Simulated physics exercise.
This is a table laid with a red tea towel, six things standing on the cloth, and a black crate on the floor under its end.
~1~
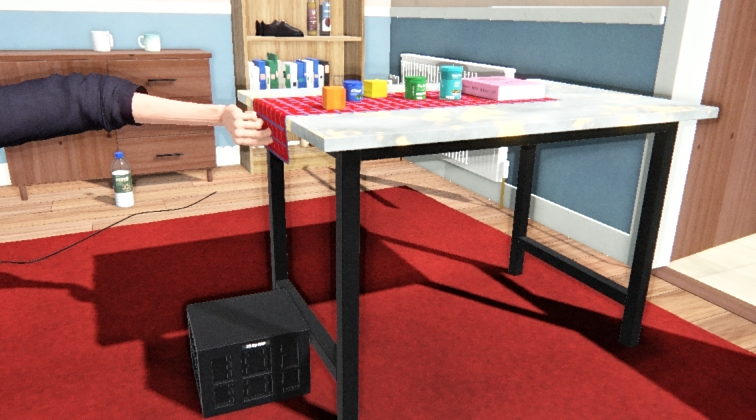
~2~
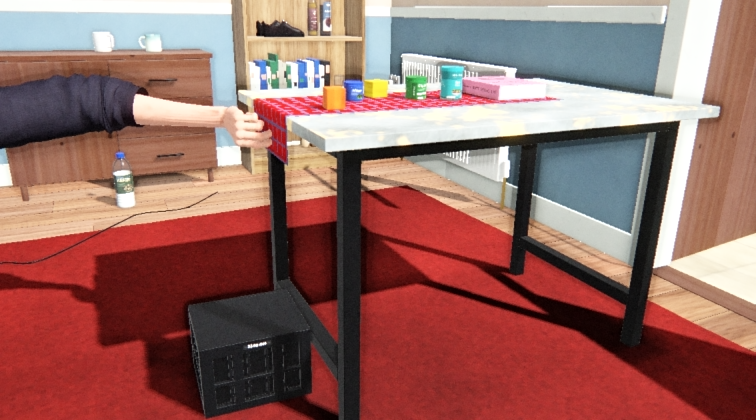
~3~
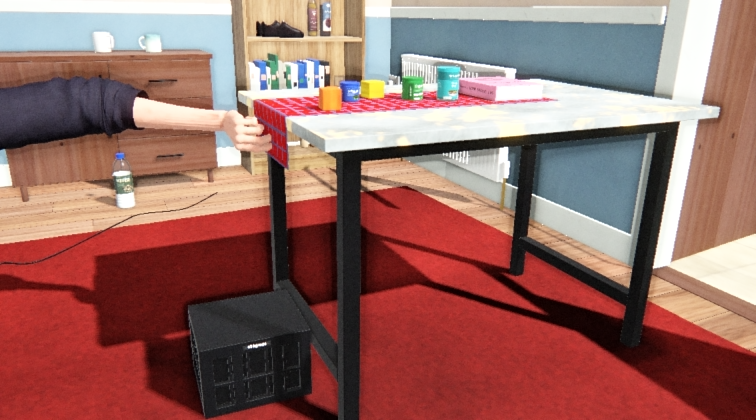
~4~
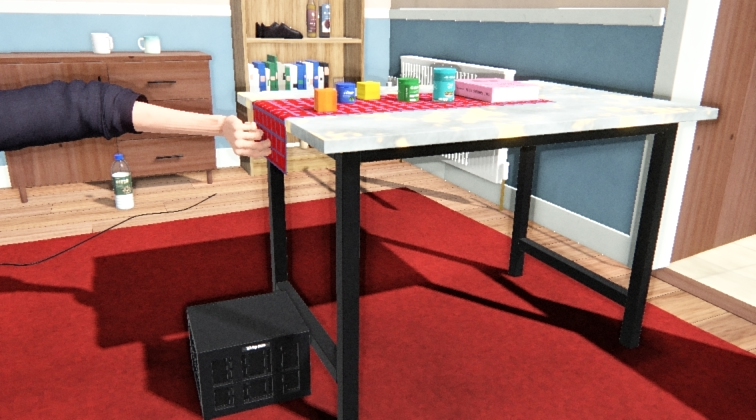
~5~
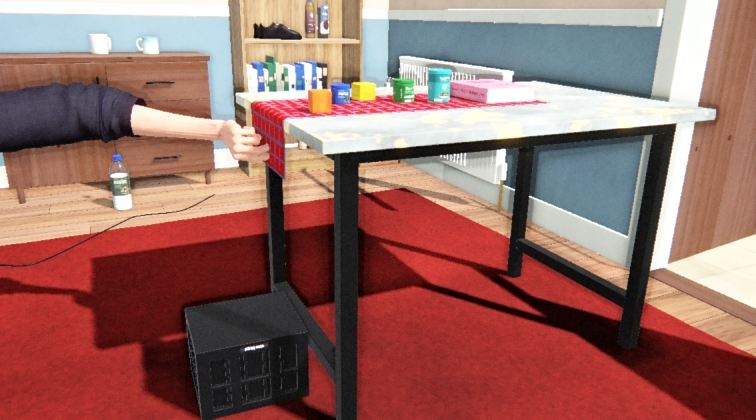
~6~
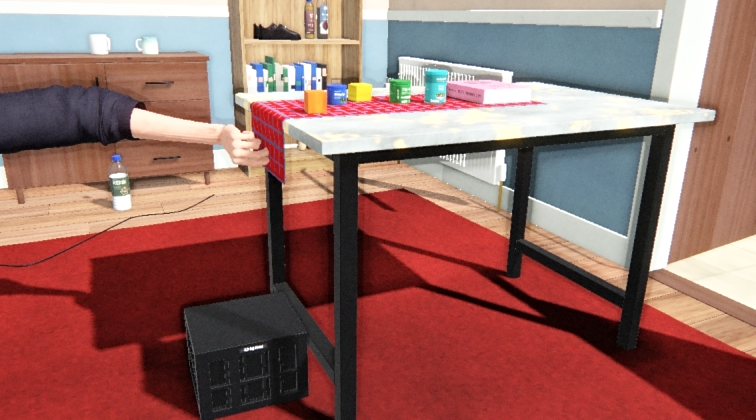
At first, an outstretched arm grips the left end of a red checked cloth on a table, with colourful containers and a pink box standing on it above a black crate. The hand then draws the cloth slowly down over the edge, and the items ride slightly left with it, still upright.
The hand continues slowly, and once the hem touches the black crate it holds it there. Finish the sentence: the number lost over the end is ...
The number lost over the end is four.
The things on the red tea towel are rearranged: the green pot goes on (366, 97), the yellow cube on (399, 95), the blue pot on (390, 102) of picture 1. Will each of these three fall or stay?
Note: Green pot lost; yellow cube lost; blue pot lost.
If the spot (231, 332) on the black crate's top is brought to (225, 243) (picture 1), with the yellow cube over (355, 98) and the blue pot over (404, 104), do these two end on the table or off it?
The yellow cube ends up on top while the blue pot ends up on top.
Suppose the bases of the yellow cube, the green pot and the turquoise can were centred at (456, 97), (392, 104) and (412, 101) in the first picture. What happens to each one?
Yellow cube kept, green pot dropped, turquoise can dropped.
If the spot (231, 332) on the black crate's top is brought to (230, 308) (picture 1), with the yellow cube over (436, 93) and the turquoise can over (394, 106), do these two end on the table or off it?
The yellow cube ends up still on top and the turquoise can ends up off the top.
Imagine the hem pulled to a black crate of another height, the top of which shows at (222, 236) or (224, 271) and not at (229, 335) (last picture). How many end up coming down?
First height: 1; second height: 2.
Soon after, hem near (268, 219); orange cube gone.
Then, hem near (268, 263); orange cube and blue pot gone.
Further on, hem near (268, 303); orange cube, blue pot and yellow cube gone.
At rest, hem on the crate; orange cube, blue pot, yellow cube and green pot gone. The answer is four.
